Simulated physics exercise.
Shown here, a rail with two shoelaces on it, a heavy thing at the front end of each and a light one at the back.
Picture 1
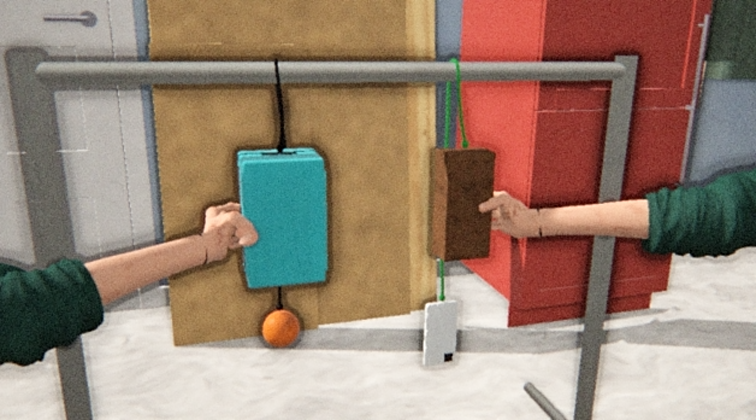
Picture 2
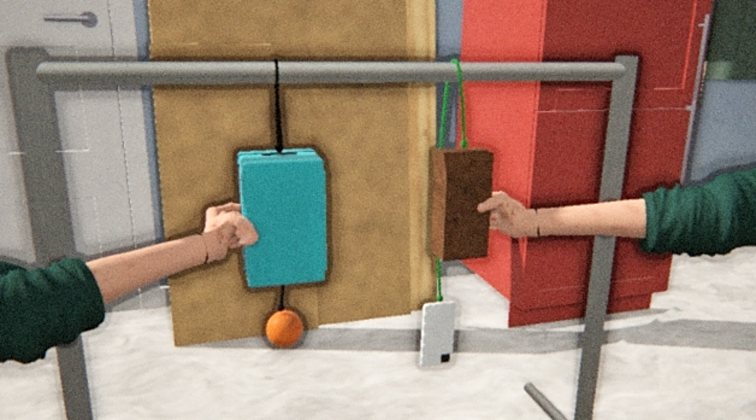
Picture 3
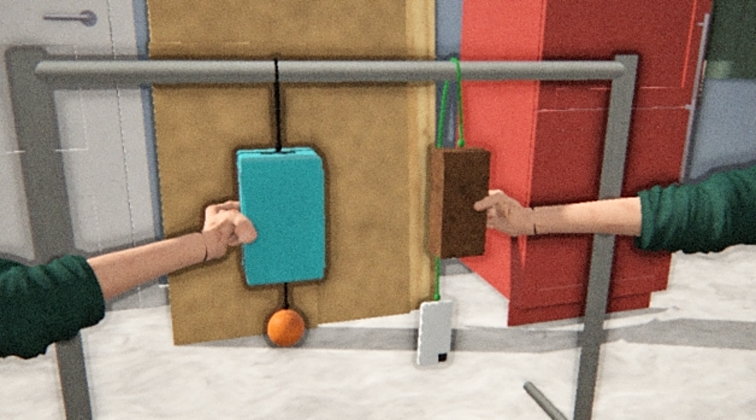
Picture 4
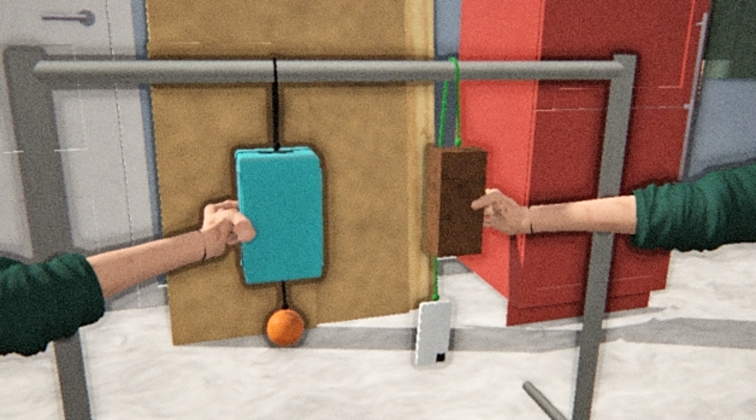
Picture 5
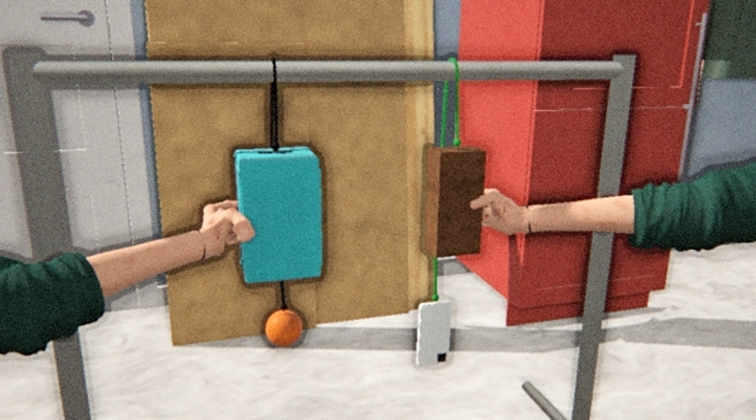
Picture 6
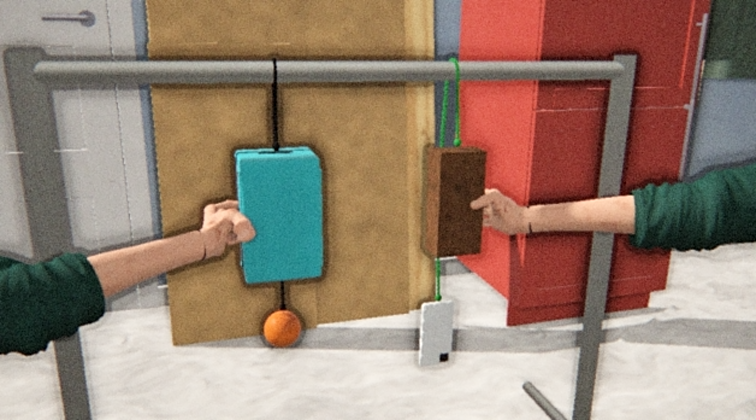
We see two hands holding a turquoise case and a brown brick hanging from a rail on black and green cords, with an orange ball and a white phone dangling below, swaying slightly while the hands barely move.
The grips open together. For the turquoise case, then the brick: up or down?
As it turns out, the turquoise case pulls its rope through, the brick runs down to the floor.
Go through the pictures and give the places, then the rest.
In the first frame, turquoise case (282, 217); brick (463, 204); left orange (281, 329); right phone (441, 334).
In the second frame, turquoise case (282, 217); brick (462, 204).
In the third frame, turquoise case (280, 215); brick (459, 202).
In the fourth frame, turquoise case (279, 214); brick (456, 201).
In the fifth frame, turquoise case (278, 214); brick (455, 201).
In the sixth frame, turquoise case (279, 214); brick (455, 201); left shoelace only laid over the rail; right shoelace only laid over the rail.
Then, 0.56 s on from there, turquoise case on the floor; brick dropping near (443, 381).
Then, 0.92 s on from there, turquoise case on the floor; brick on the floor.
In the end, turquoise case on the floor; brick on the floor. The turquoise case runs down to the floor and the brick drops.
